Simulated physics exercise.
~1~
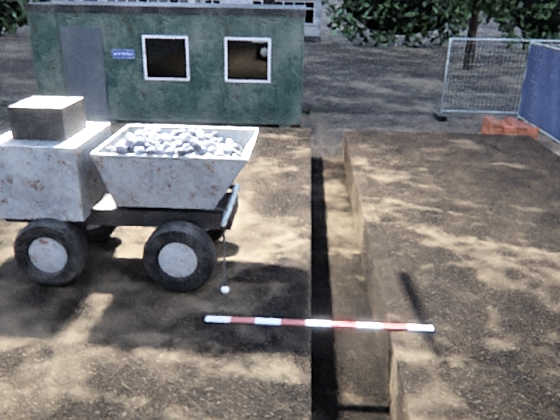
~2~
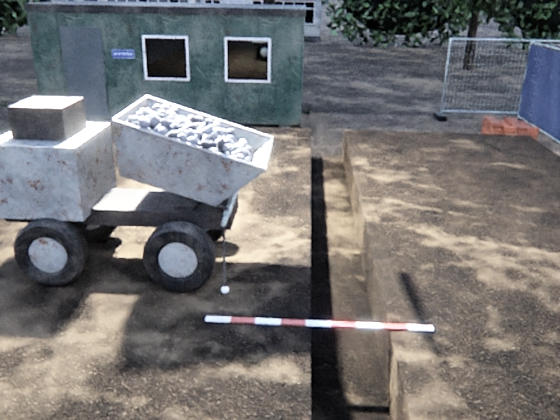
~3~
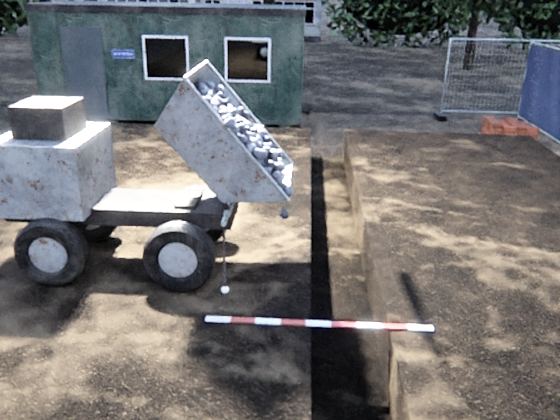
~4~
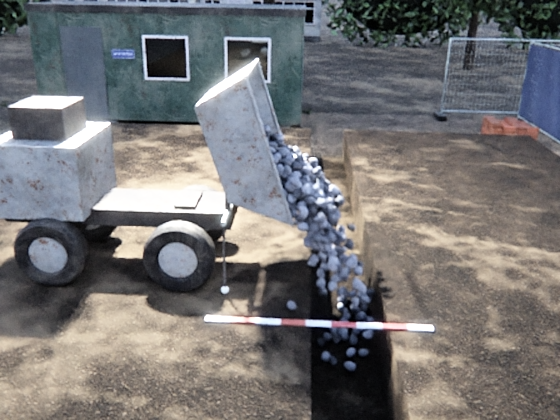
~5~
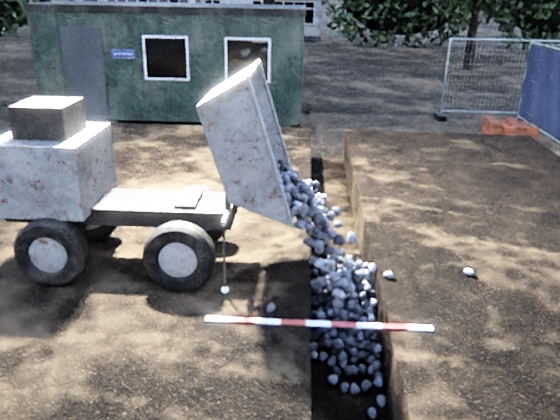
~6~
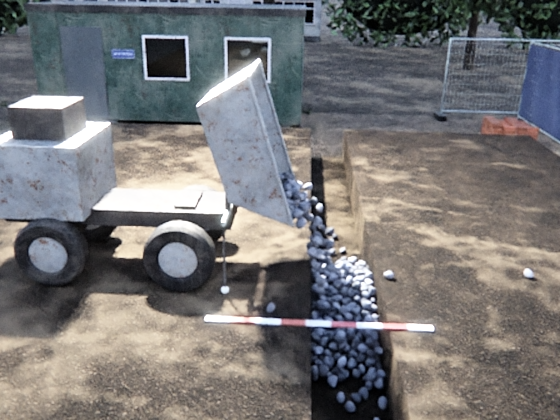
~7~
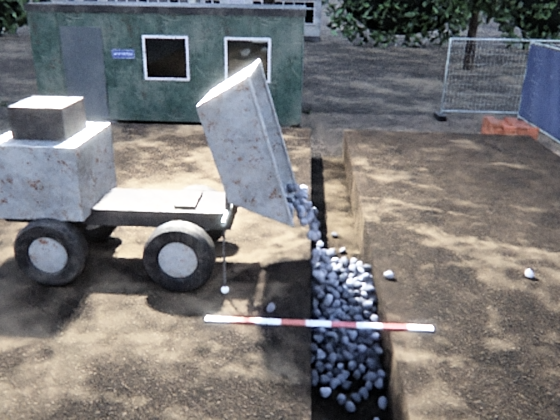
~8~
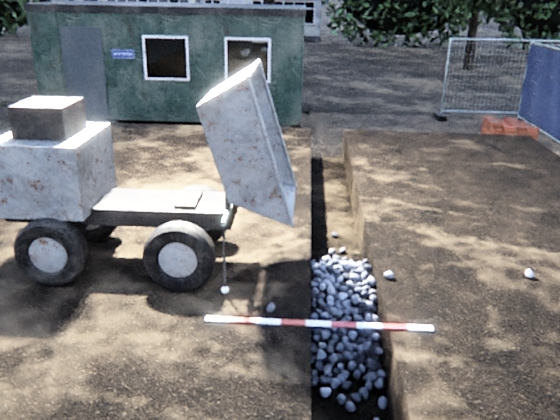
Small dumper tipping its body steeply to the right, pouring rounded grey stones into a trench until the body is empty.
